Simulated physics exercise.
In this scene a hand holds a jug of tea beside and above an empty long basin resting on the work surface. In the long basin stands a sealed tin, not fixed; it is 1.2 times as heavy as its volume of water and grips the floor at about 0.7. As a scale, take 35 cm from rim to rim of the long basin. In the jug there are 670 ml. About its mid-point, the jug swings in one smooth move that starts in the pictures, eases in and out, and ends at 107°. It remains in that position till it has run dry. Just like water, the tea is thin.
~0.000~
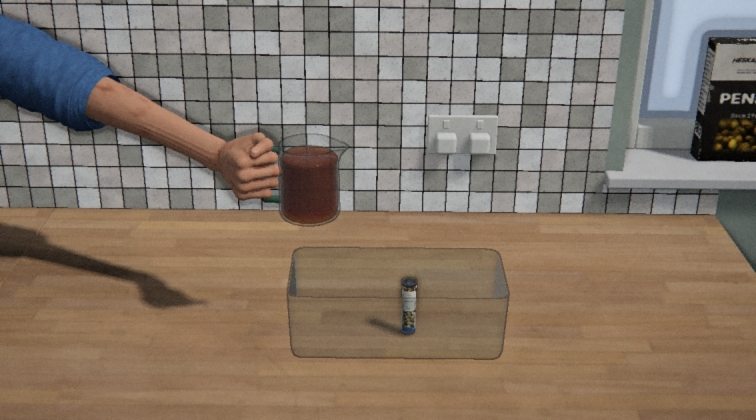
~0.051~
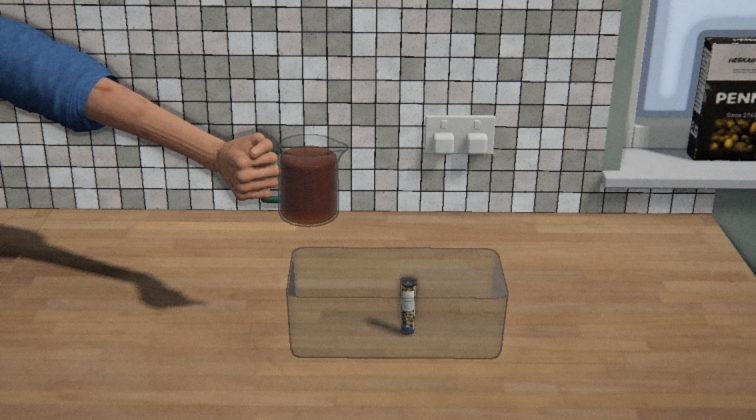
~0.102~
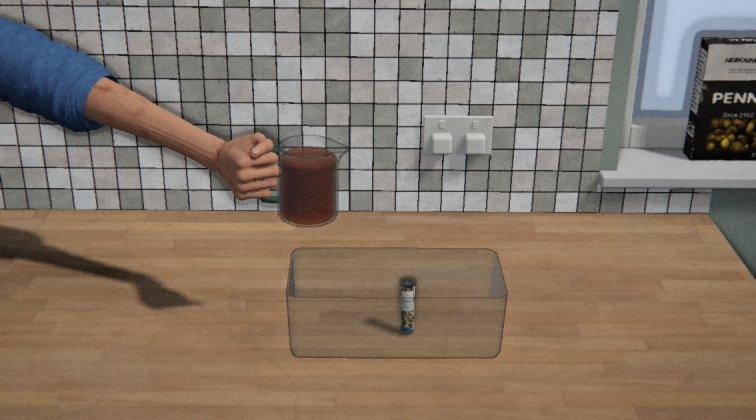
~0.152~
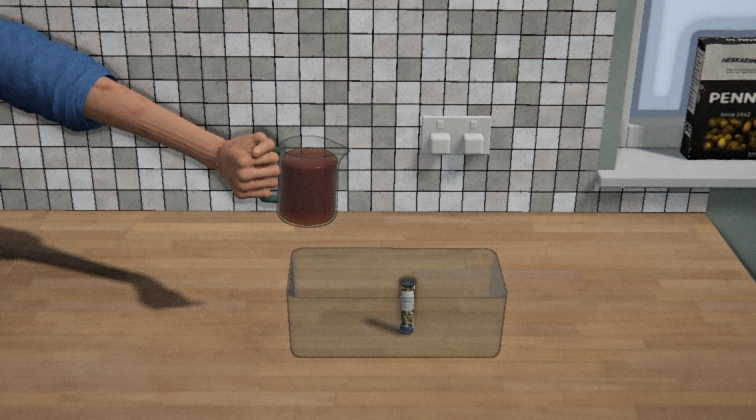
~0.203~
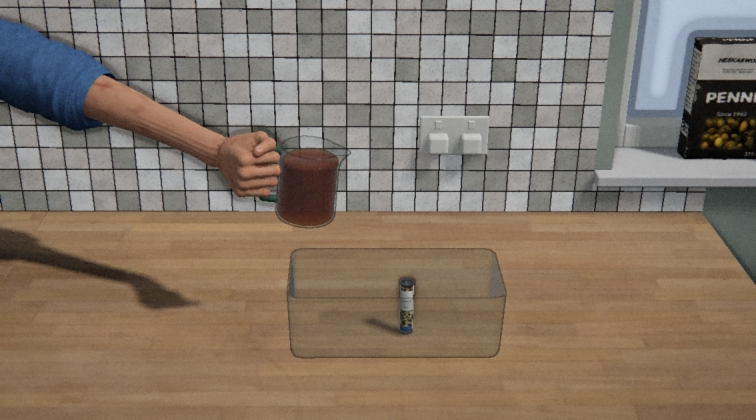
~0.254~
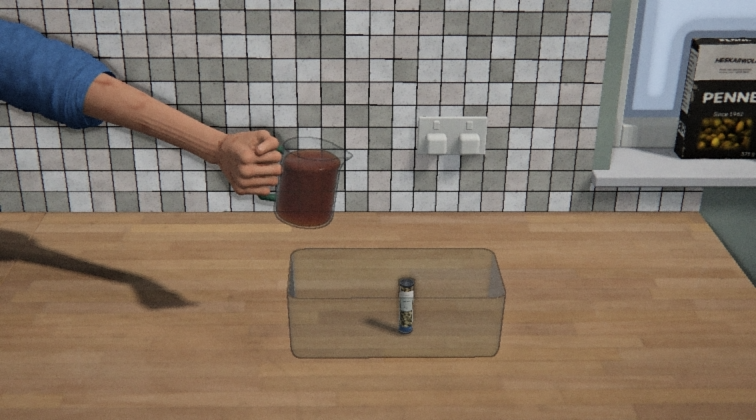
A glass jug of reddish-brown tea, gripped by a hand at the end of a blue-sleeved arm, leaned slightly to the right above a clear long basin with a small tin standing by it.
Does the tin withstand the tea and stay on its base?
It's going to be knocked down.
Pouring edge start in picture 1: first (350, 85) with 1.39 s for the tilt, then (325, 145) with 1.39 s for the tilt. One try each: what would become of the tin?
Trial 1 - tin tips; trial 2 - tin stays standing.
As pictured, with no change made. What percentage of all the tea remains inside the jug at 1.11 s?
Around 36 in a hundred.
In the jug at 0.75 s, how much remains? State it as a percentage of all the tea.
Close to 86 in a hundred.
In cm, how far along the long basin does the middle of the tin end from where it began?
The tin's middle ends up about 7.5 cm along the basin.
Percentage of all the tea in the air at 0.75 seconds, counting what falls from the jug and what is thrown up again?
At that moment, about 12 percent.
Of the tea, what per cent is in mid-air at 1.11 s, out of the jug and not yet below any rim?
I'd put it at about 22 per cent of the liquid.
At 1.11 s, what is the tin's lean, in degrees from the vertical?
About 90 degrees.
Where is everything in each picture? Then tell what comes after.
It leans 0°; its right rim is at (349, 146); the tea meets the walls at (281, 154) and (339, 154); the long basin's rim runs from (291, 272) to (504, 274); the tin's top is at (409, 284), in the first frame.
It leans 0°; its right rim is at (349, 147); the tea meets the walls at (280, 154) and (338, 155), in the second frame.
It leans 1°; its right rim is at (349, 148); the tea meets the walls at (280, 155) and (338, 156), in the third frame.
It leans 3°; its right rim is at (350, 150); the tea meets the walls at (282, 156) and (339, 157), in the fourth frame.
It leans 6°; its right rim is at (351, 152); the tea meets the walls at (282, 157) and (340, 158), in the fifth frame.
It leans 9°; its right rim is at (353, 155); the tea meets the walls at (283, 158) and (342, 159), in the sixth frame.
Then, 0.75 s in, the tilt is 60° and 86 per cent is still to pour; the tin stands where it began.
Then, 1.11 s in, the tilt is 96° and 36 per cent is still to pour; the tin lies on its side.
Then, 1.48 s in, the tilt is 107° and 3 per cent is still to pour; the tin lies on its side.
Then, 1.89 s in, the tilt is 107° and 0 per cent is still to pour; the tin lies on its side.
Finally, the tin lies on its side.
